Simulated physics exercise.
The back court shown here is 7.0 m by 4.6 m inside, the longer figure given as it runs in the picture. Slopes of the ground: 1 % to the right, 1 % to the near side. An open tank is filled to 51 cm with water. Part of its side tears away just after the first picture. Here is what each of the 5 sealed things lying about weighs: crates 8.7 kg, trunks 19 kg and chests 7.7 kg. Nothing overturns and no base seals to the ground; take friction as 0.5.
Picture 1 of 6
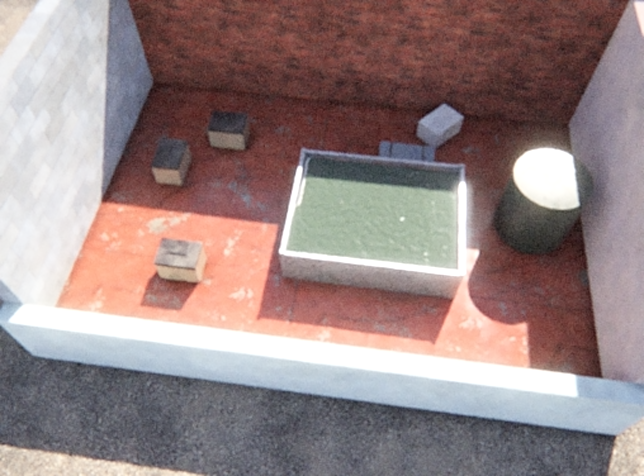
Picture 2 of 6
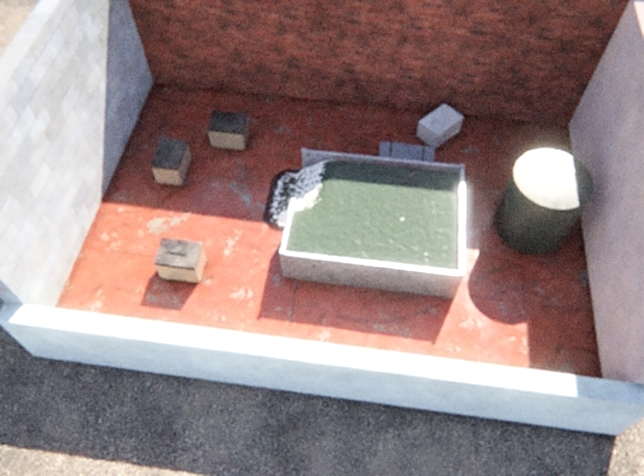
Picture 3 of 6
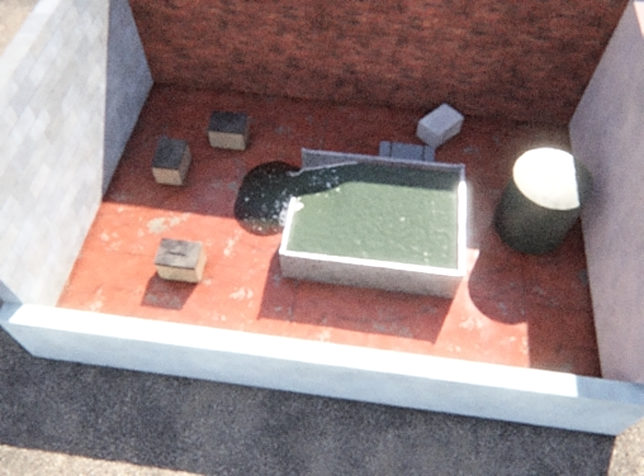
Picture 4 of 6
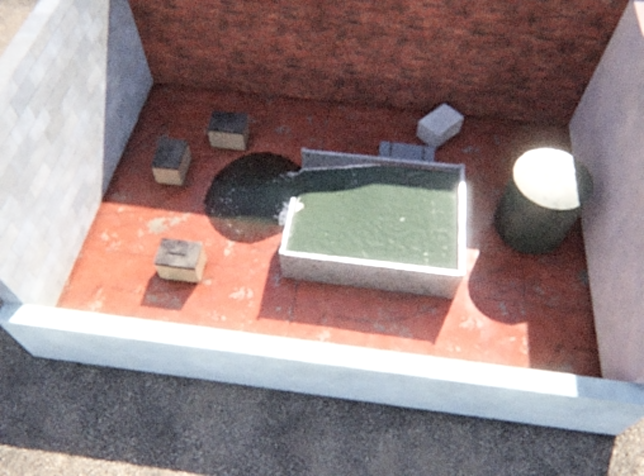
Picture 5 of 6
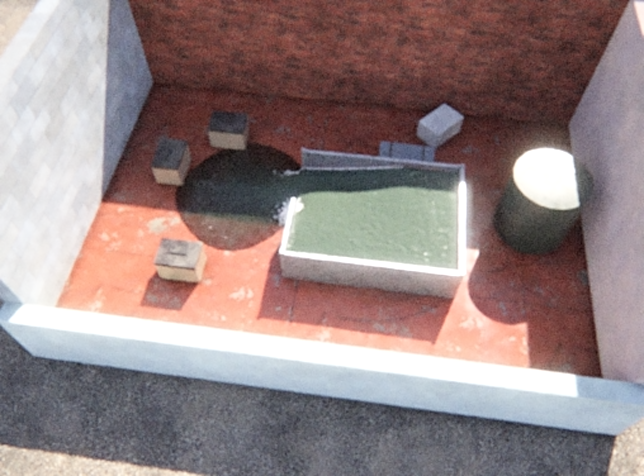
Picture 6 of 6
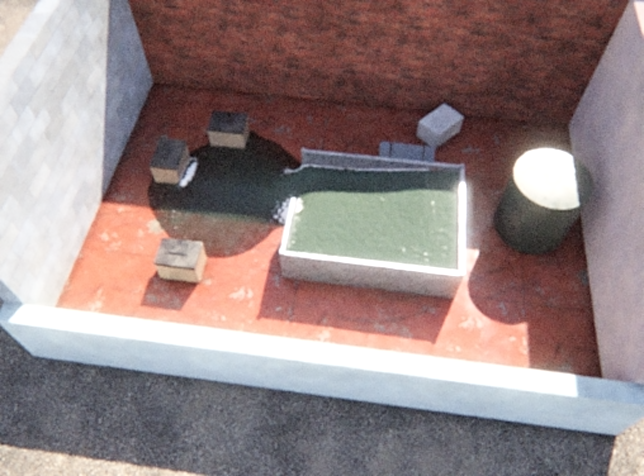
The footage shows a walled, red-floored court where water bursts from the left side of an open rectangular tank, spreading leftward in a widening dark pool that reaches two small boxes near the back, while all the boxes stay still.
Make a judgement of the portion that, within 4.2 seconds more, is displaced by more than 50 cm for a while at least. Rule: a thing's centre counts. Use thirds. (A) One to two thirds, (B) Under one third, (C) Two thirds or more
The answer is A.
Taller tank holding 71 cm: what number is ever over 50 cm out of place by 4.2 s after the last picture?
The count would be 3.
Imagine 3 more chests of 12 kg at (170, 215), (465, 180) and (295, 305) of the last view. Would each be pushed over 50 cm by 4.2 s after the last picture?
Order as given: Goes farther, stays inside it, stays inside it.
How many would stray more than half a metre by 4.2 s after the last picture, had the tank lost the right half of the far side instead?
Result: 3.
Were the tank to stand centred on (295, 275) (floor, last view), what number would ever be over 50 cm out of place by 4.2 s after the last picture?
That would give 2.
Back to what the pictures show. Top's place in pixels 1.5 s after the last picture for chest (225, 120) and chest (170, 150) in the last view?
Approx. (187, 74); approx. (127, 127).
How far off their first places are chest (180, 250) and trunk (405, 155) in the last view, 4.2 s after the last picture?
Respectively, 60 centimetres and 0 centimetres.
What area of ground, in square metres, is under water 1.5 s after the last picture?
Wet area: Approx. 14 m2.
Then, 0.4 s after the last picture 0 of 5 are over 50 cm from their spots; 0 afloat.
Then, 1.5 s after the last picture 2 of 5 are over 50 cm from their spots; 2 afloat.
Then, 2.8 s after the last picture 2 of 5 are over 50 cm from their spots; 2 afloat.
Then, 4.2 s after the last picture 3 of 5 are over 50 cm from their spots, and 3 have been at some point; 2 afloat.
